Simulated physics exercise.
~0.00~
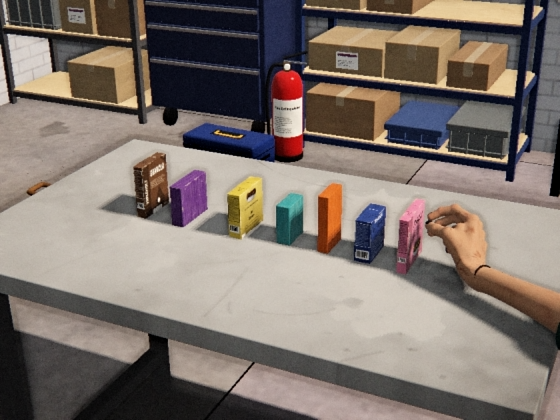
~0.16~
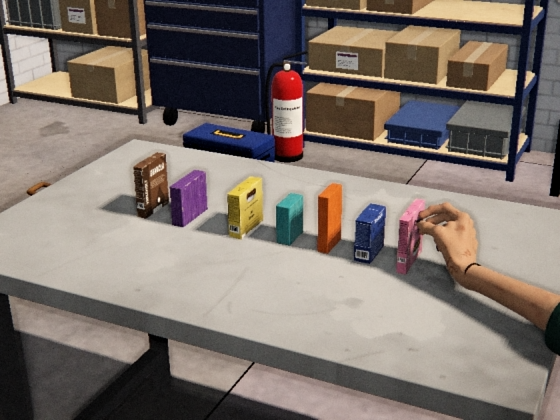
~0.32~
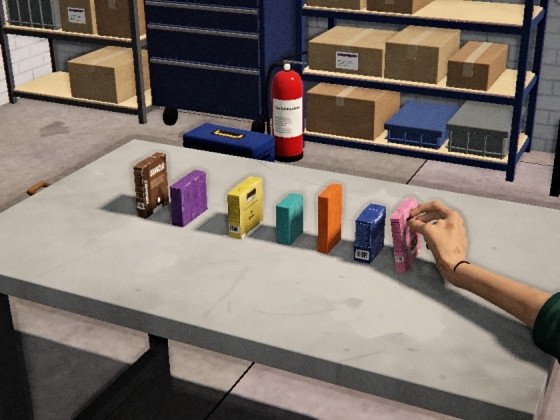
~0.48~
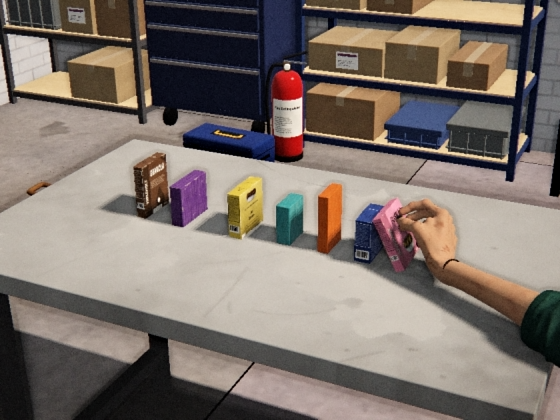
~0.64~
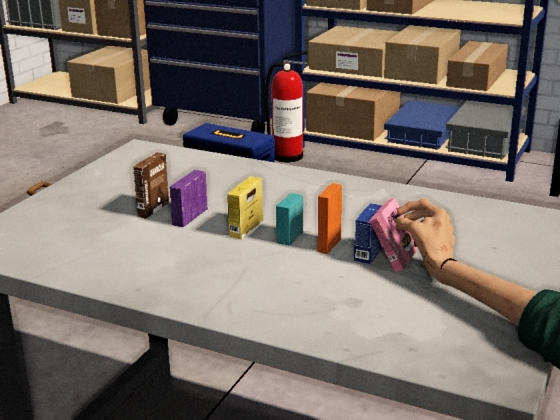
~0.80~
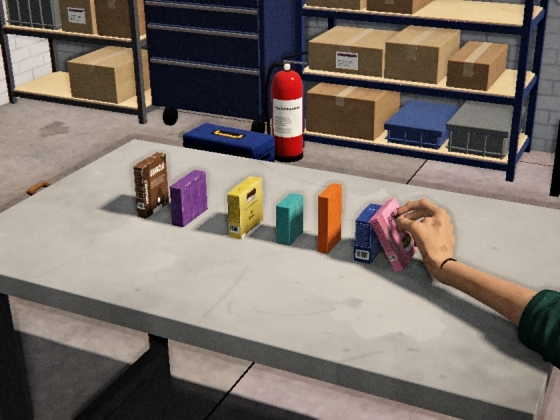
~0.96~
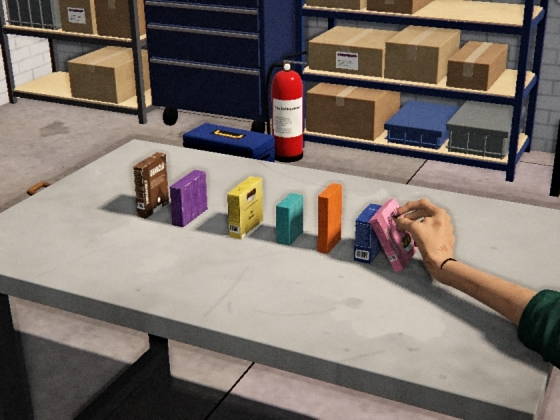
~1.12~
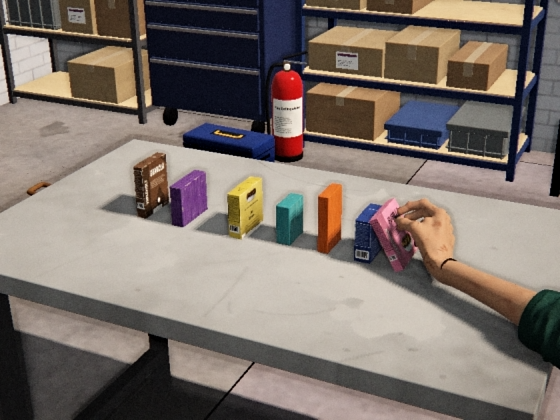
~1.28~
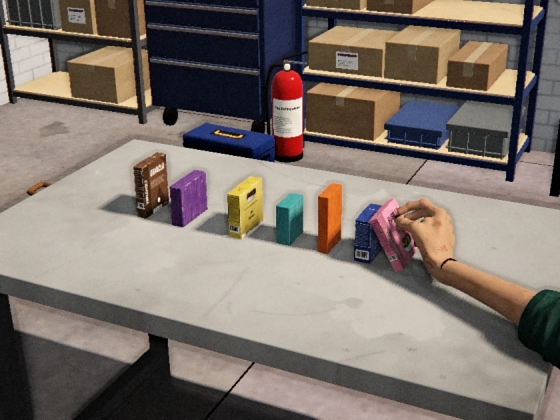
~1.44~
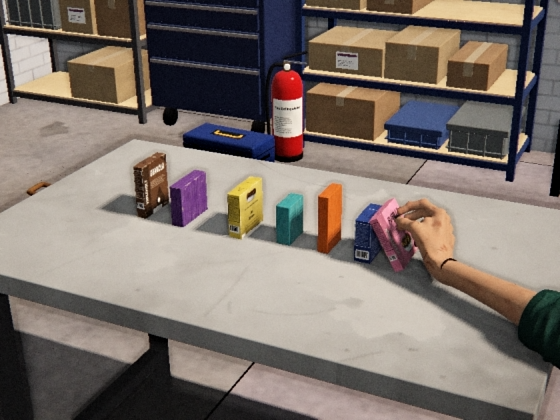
In a storeroom or workshop with shelves of cardboard boxes, a red fire extinguisher and a blue cabinet behind, a fixed view looks down on a pale grey table. Seven flat items stand on end in a row, from left to right brown, purple, yellow, turquoise, orange, dark blue and pink. A hand in a dark green sleeve reaches from the right and touches the pink packet. It tips the packet leftward until it leans toward the blue one, then stops and stays there. The pink packet remains tilted under the fingers, while the others stay standing.
